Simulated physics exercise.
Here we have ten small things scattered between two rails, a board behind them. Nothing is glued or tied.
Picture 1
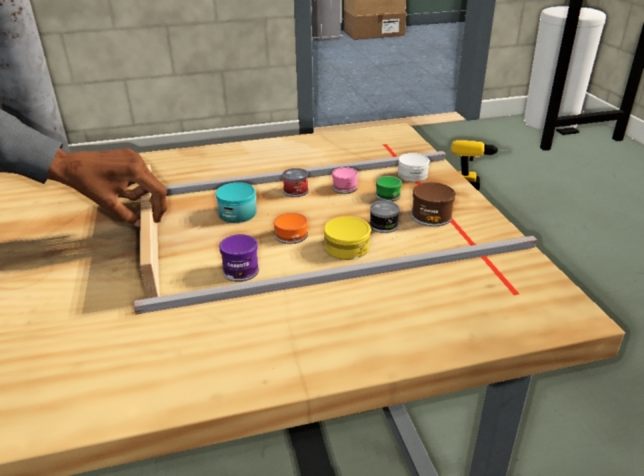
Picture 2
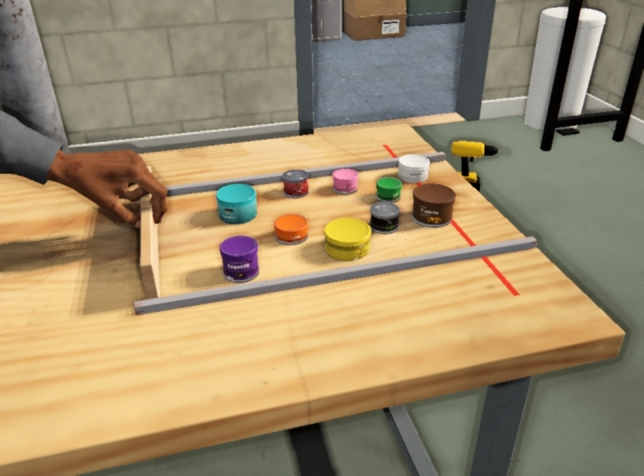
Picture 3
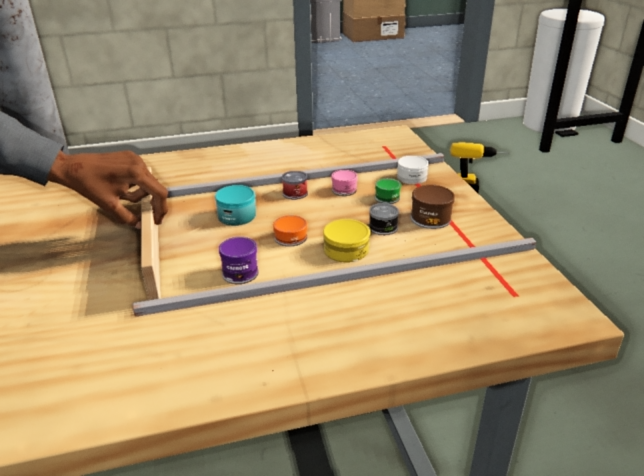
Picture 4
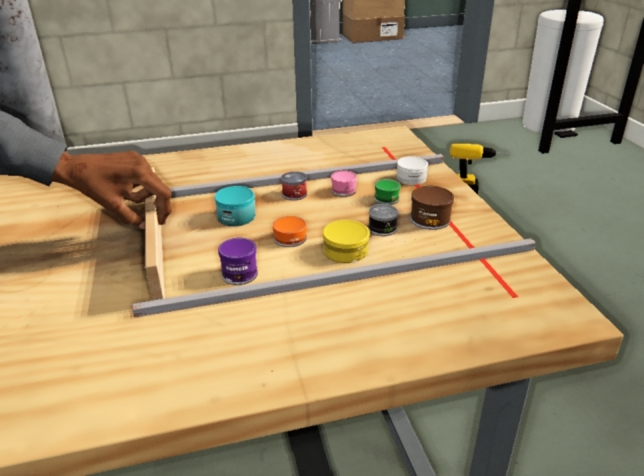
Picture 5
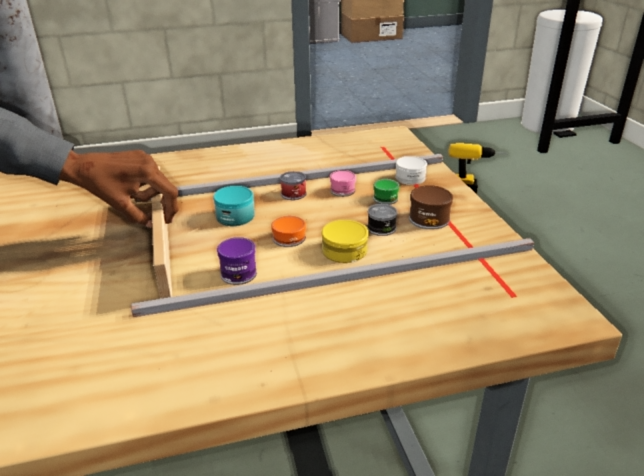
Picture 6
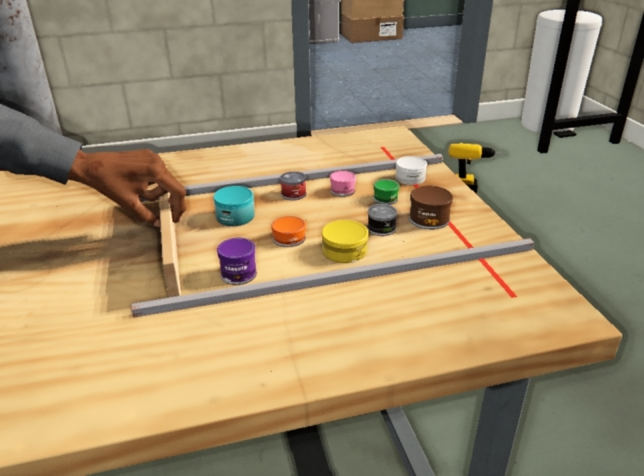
A hand at the left slid an upright wooden board slightly to the right between two gray rails on a workbench, while the ten colorful little tubs and tins in front of it stayed put.
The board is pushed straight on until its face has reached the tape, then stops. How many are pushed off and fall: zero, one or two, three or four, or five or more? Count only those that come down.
The number that fall off is one or two.
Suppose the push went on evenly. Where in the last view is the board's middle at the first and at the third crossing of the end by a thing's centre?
About (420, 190), then (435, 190).
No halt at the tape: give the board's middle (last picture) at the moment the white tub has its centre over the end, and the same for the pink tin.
Its middle is around (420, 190) and around (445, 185).
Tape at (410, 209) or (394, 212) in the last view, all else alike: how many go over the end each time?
It would be 0 and 0.
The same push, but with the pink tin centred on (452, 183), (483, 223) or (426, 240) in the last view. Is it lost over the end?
In turn it is lost; stays on; survives.
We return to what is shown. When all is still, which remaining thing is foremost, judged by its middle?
The green tin ends nearest.
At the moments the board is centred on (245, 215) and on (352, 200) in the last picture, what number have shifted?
The counts are 2 and 9.
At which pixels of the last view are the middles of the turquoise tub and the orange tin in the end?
About (437, 178), and the other about (454, 204).
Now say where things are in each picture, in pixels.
The first frame shows white tub (413, 167); brown tin (433, 204); green tin (388, 189); board (149, 226); tape (436, 203).
The second frame shows brown tin (433, 205); turquoise tub (237, 204).
The third frame shows green tin (388, 191); black pot (384, 219).
The fourth frame shows white tub (412, 171); red pot (294, 186).
The fifth frame shows brown tin (430, 207); pink tin (343, 184).
The sixth frame shows white tub (411, 171); brown tin (430, 207); green tin (386, 192); board (168, 226); tape (434, 206).
A little later, none off yet; white tub at rest near (411, 171); brown tin at rest near (430, 207); green tin at rest near (386, 192).
Next, none off yet; white tub at rest near (411, 171); brown tin moving near (435, 206); green tin moving near (392, 192).
When it is over, the number that fall off is one or two; down, brown tin and white tub.
